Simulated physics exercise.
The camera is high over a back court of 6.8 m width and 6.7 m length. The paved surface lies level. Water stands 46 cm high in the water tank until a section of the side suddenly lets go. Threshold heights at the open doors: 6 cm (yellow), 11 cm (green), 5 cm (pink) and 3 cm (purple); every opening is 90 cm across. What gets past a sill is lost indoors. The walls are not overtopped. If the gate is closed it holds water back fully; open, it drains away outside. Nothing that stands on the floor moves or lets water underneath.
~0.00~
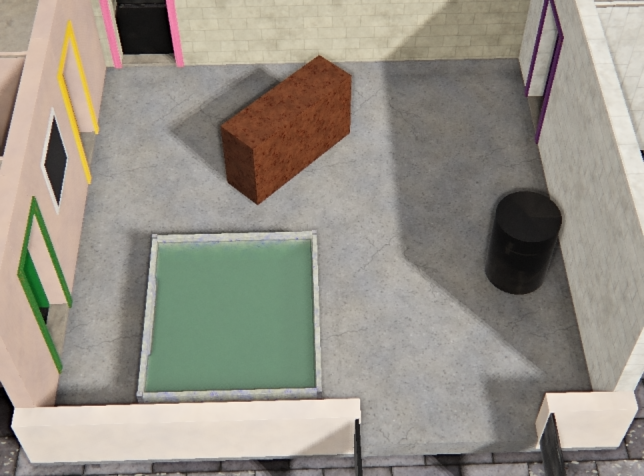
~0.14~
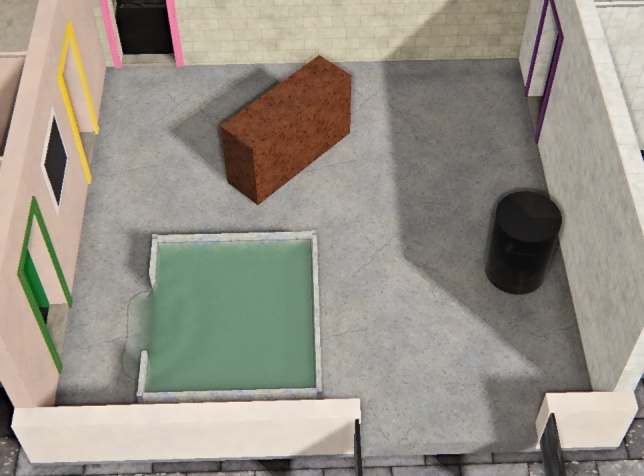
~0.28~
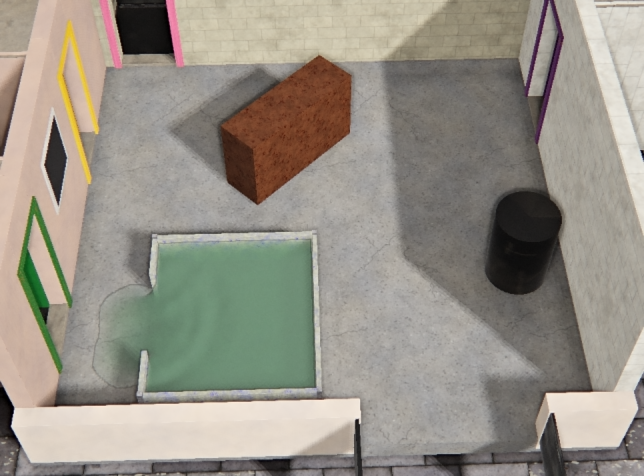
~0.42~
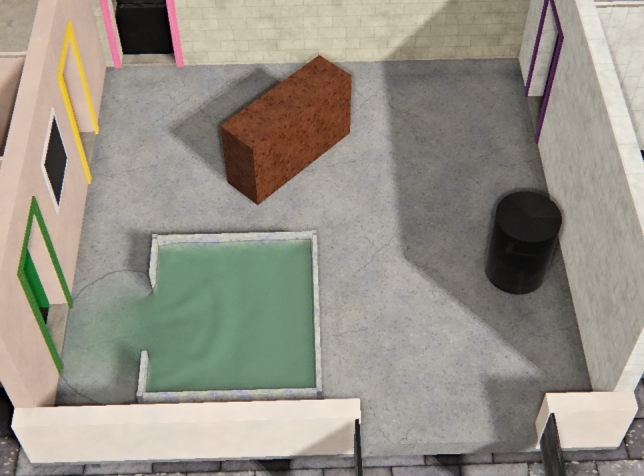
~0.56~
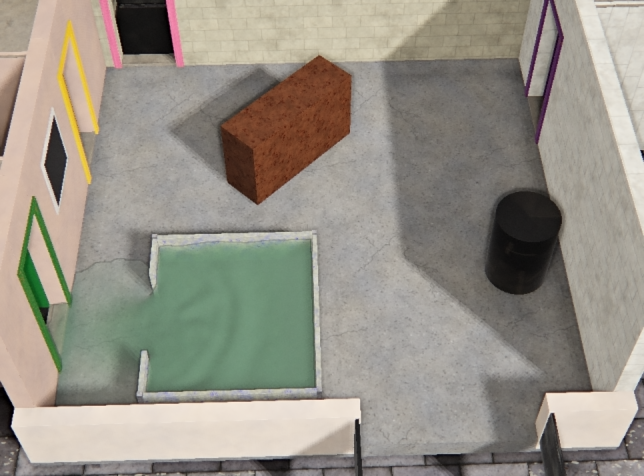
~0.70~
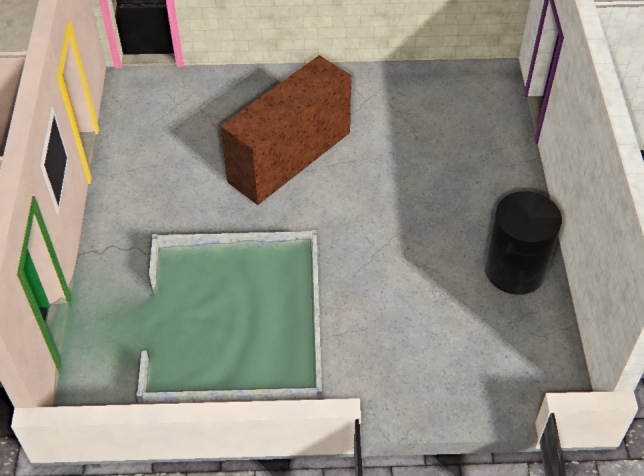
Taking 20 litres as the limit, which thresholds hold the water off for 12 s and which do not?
Within that time: At the yellow door it does not reach the limit; at the green door it passes the limit; at the pink door it goes over the limit; at the purple door it stays under the limit.
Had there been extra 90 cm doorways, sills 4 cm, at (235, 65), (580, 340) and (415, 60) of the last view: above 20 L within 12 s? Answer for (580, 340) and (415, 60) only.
In that order: Under, under.
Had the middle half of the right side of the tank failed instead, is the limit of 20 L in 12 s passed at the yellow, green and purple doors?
Then: Yellow under, green under, purple above.
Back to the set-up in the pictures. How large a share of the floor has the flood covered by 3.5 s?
Near 35 per cent is wet.
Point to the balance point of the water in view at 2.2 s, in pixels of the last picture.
Near (194, 330).
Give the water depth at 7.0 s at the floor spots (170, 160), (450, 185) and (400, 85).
About 2, 0 and 2 cm.
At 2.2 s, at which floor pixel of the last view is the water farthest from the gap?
At about (98, 129).
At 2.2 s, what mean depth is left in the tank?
Roughly 30 cm on average.
After 1.4 s water covers 10 % of the floor and is deepest (34 cm) near (66, 336); yellow door not reached, green door 33 cm at the sill, 92 L in, pink door not reached, purple door not reached.
After 2.2 s water covers 15 % of the floor and is deepest (30 cm) near (51, 435); yellow door 4 cm at the sill, 0 L in, green door 31 cm at the sill, 207 L in, pink door not reached, purple door not reached.
After 3.5 s water covers 35 % of the floor and is deepest (24 cm) near (66, 336); yellow door 3 cm at the sill, 0 L in, green door 23 cm at the sill, 339 L in, pink door 9 cm at the sill, 1 L in, purple door not reached.
After 7.0 s water covers 50 % of the floor and is deepest (16 cm) near (51, 435); yellow door 3 cm at the sill, 0 L in, green door 15 cm at the sill, 467 L in, pink door 9 cm at the sill, 35 L in, purple door not reached.
After 12.0 s water covers 70 % of the floor and is deepest (10 cm) near (51, 435); yellow door 3 cm at the sill, 0 L in, green door 9 cm at the sill, 484 L in, pink door 6 cm at the sill, 59 L in, purple door 4 cm at the sill, 3 L in.
